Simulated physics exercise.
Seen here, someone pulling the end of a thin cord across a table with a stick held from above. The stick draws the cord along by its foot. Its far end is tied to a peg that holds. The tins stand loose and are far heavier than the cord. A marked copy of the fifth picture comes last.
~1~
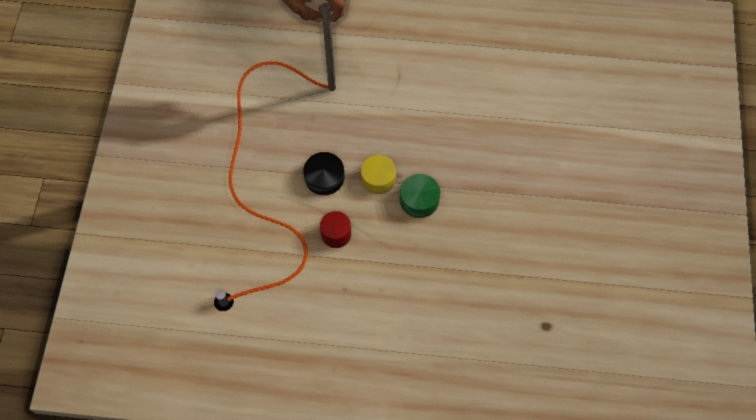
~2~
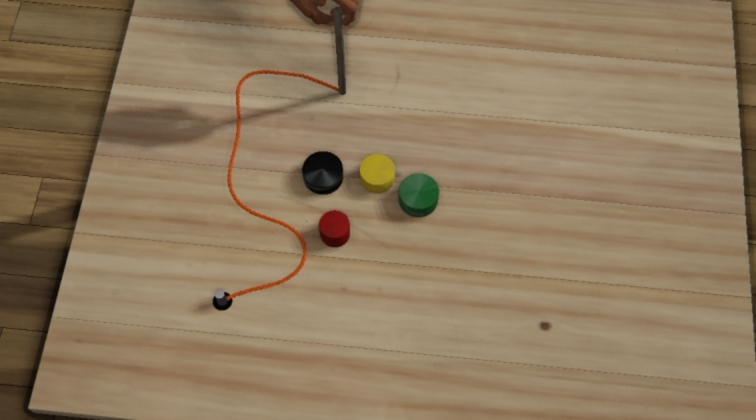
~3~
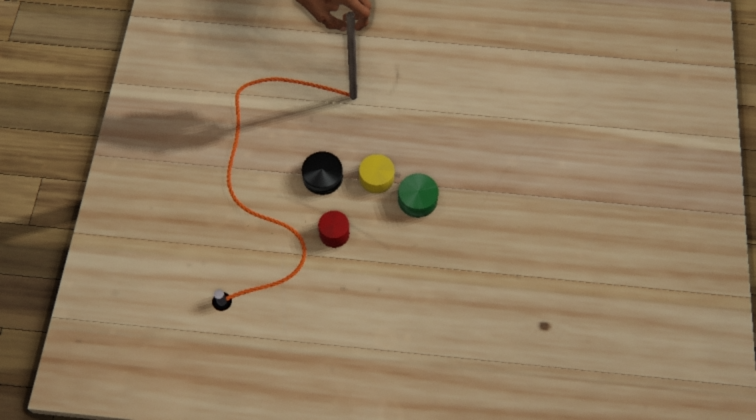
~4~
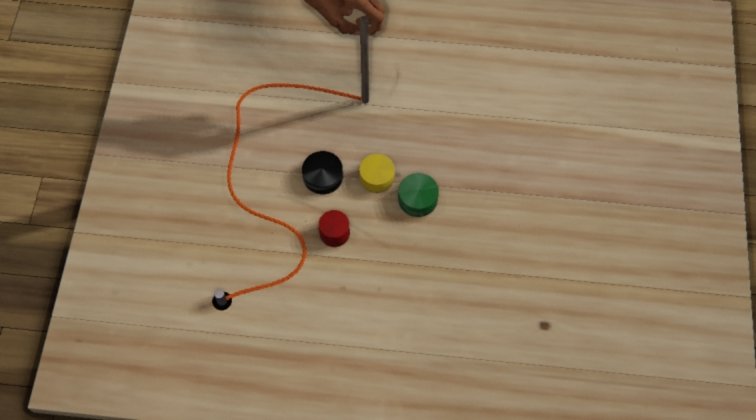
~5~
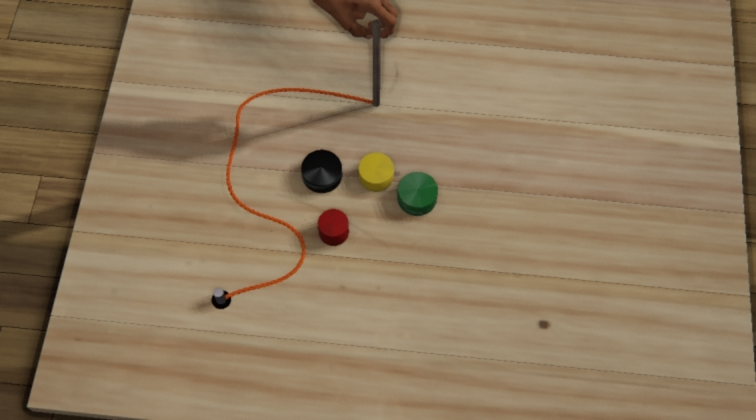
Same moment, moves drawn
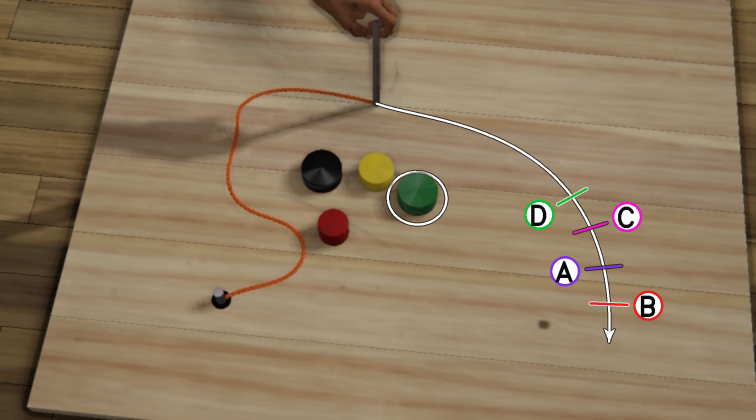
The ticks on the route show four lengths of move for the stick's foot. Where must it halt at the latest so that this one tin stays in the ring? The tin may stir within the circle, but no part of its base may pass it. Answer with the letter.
Stop at A.
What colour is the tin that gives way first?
The black tin.
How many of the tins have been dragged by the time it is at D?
The count is none.
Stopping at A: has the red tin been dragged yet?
No.
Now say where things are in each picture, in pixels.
The first frame shows peg (222, 298); yellow tin (378, 174); black tin (324, 174).
The second frame shows black tin (323, 173); red tin (335, 229).
The third frame shows green tin (418, 196); peg (221, 298).
The fourth frame shows yellow tin (377, 173); black tin (323, 173).
The fifth frame shows red tin (334, 228); green tin (418, 194); peg (220, 296).
On the marked copy, A at (604, 267); B at (609, 304); C at (591, 228); D at (572, 197); the ring at (417, 198); the route from (376, 104) via (547, 170) to (609, 342).
With A. Early on, foot of the stick (478, 131); green tin (418, 194).
Further on, foot of the stick (564, 187); green tin (418, 194).
At the end, foot of the stick (604, 268); yellow tin (379, 190); black tin (342, 198); green tin (417, 194); the green tin is still in its ring.
As for the rest, B drags the ringed tin to (421, 213); C is safe but short; D is safe but short.
